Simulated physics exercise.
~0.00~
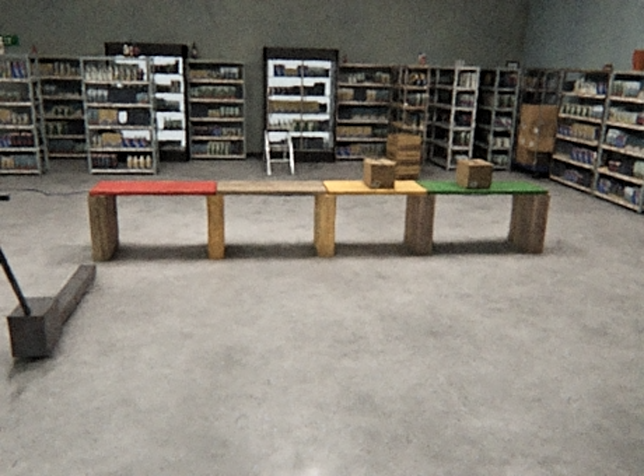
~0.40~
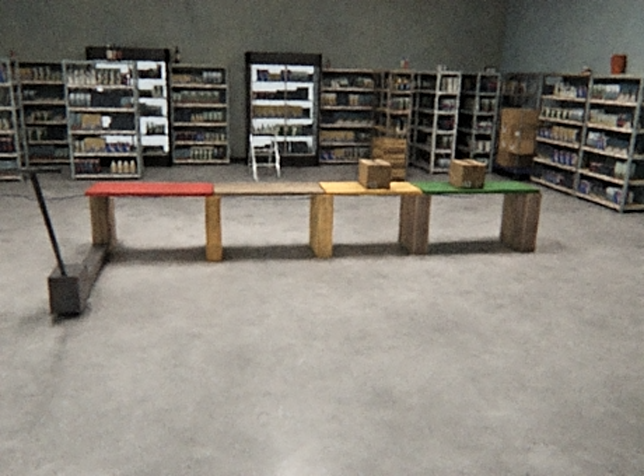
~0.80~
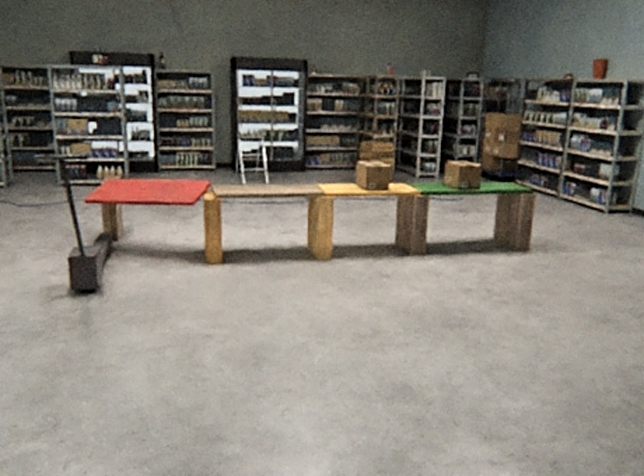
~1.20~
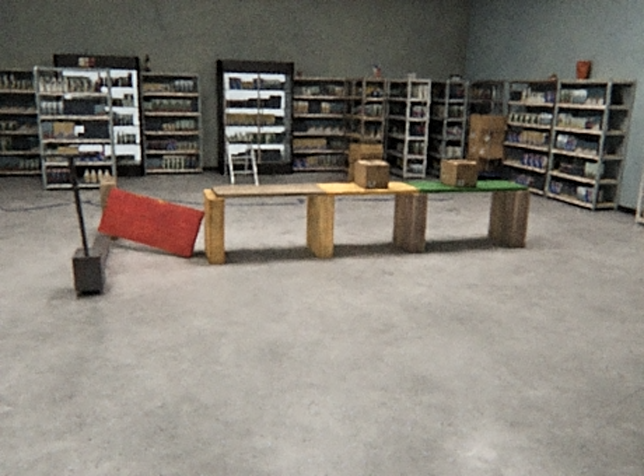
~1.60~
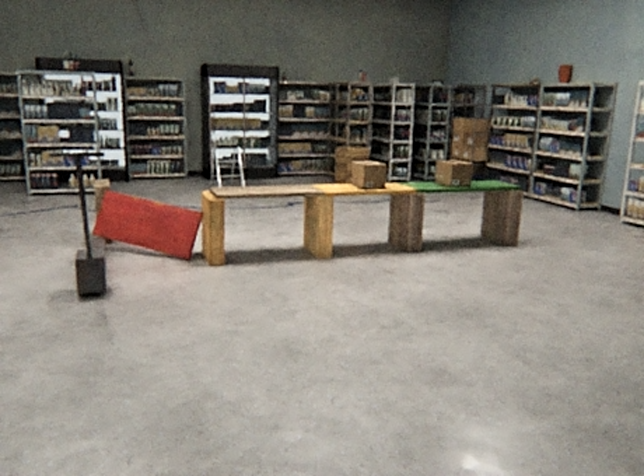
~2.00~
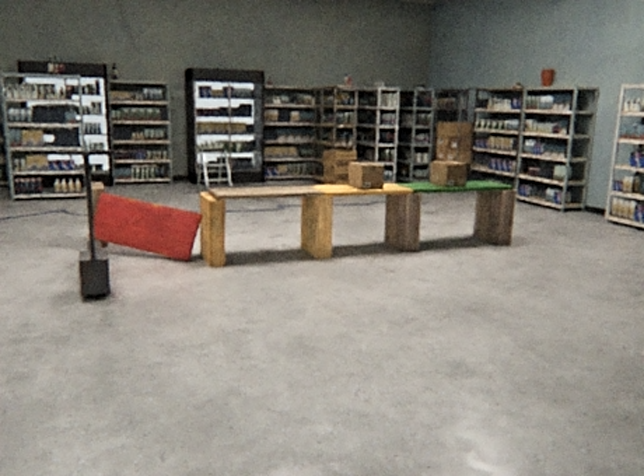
In a storeroom lined with shelves, a floor jack was pushed in at the left end of a low row of boards on timber uprights, and the red board dropped and ended up slanting while the green one stayed in place.
